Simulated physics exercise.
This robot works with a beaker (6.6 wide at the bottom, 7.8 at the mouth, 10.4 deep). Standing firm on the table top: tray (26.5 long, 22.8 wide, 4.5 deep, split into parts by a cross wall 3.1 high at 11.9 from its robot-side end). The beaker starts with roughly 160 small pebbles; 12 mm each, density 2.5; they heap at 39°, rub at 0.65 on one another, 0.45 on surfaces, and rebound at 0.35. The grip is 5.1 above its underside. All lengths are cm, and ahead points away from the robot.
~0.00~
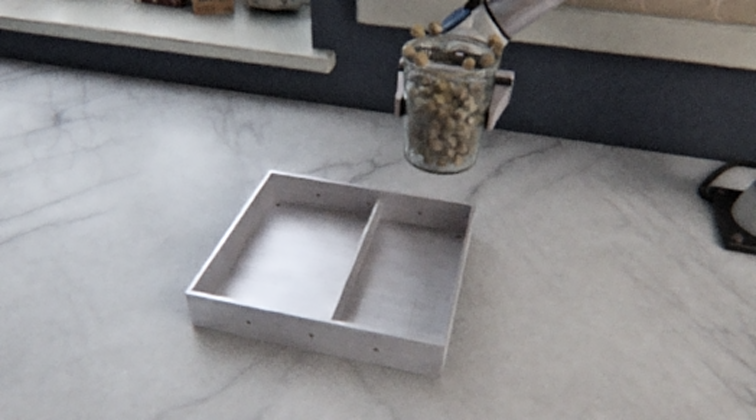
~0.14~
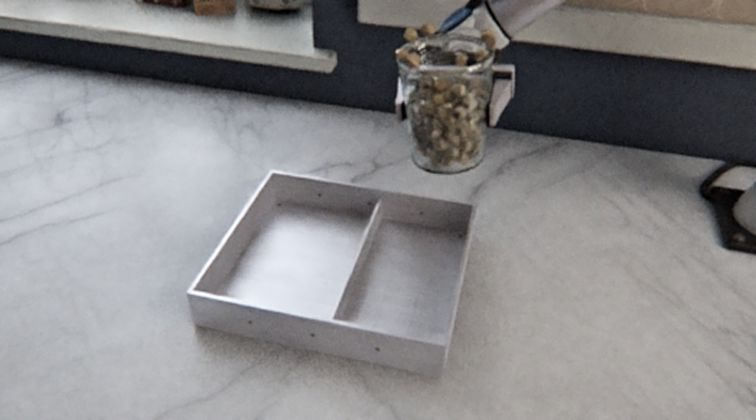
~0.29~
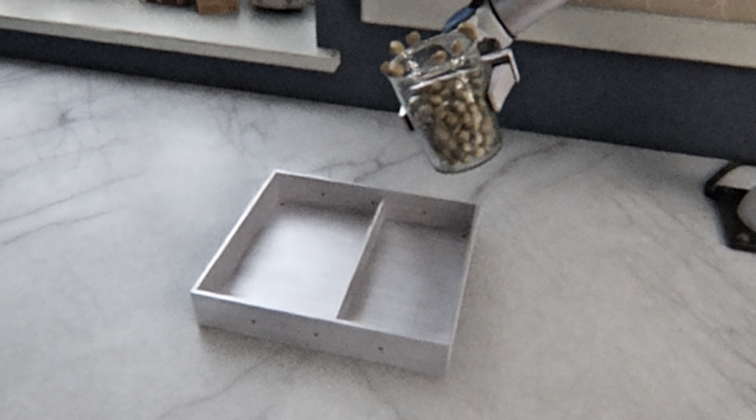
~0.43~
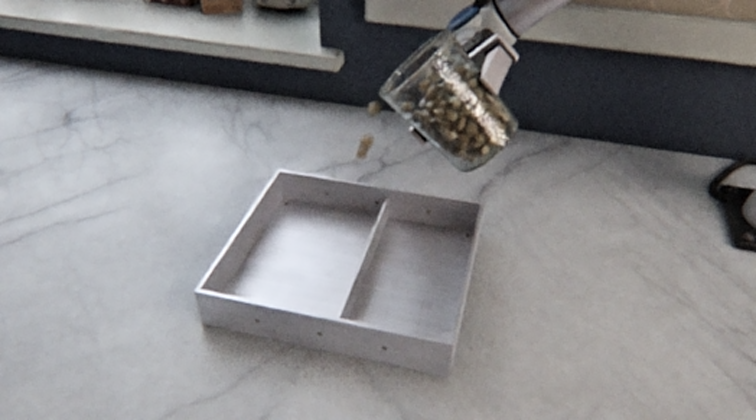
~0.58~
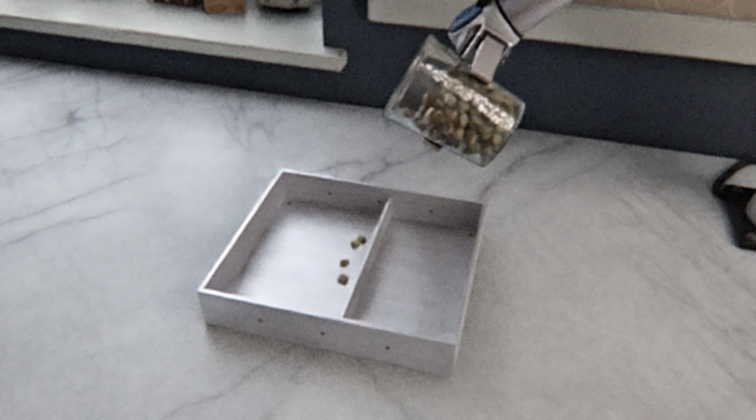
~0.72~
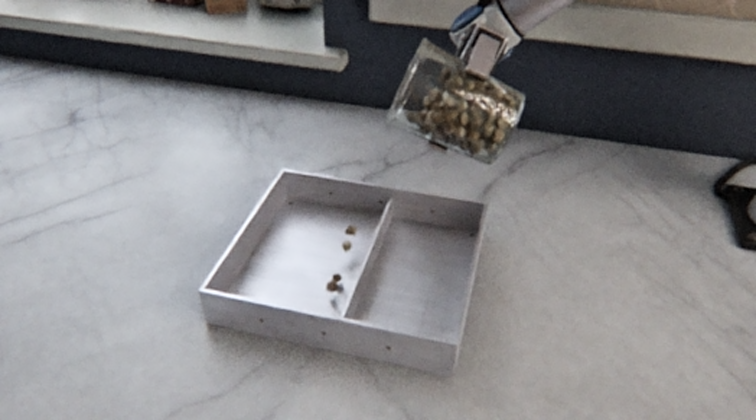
A robot arm tips a clear beaker of pebbles, dropping a few into a divided tray.
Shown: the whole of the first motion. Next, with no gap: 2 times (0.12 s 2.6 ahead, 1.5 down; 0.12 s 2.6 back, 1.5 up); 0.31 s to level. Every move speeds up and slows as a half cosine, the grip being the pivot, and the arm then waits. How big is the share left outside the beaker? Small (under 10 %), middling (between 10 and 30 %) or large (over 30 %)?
A small share, under 10 %, ends outside the beaker.
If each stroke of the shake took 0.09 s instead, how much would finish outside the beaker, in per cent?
In that case some 10 per cent.
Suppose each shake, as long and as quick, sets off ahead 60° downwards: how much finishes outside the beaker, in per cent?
About 5 per cent.
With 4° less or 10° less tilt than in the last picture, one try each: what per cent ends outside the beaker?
Some 5 and 5 per cent.
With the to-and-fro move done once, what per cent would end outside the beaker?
It would be near 5 per cent.
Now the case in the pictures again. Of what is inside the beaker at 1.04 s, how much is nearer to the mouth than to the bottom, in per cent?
Some 40 per cent.
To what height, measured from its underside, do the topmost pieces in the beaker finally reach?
About 10.0 cm.
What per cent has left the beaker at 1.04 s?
About 5 per cent by then.
After 1.04 s, tilted 70° forward, highest piece 25 above the table; 151 in the beaker, 4 in the far-side part, 1 in flight or on a rim.
After 1.35 s, tilted 36° forward, highest piece 26 above the table; 147 in the beaker, 9 in the far-side part.
After 1.71 s, level, highest piece 29 above the table; 147 in the beaker, 9 in the far-side part.
After 2.76 s, level, highest piece 29 above the table; 147 in the beaker, 9 in the far-side part.
In the end, 147 in the beaker, 9 in the far-side part. That is 6 % outside the beaker.
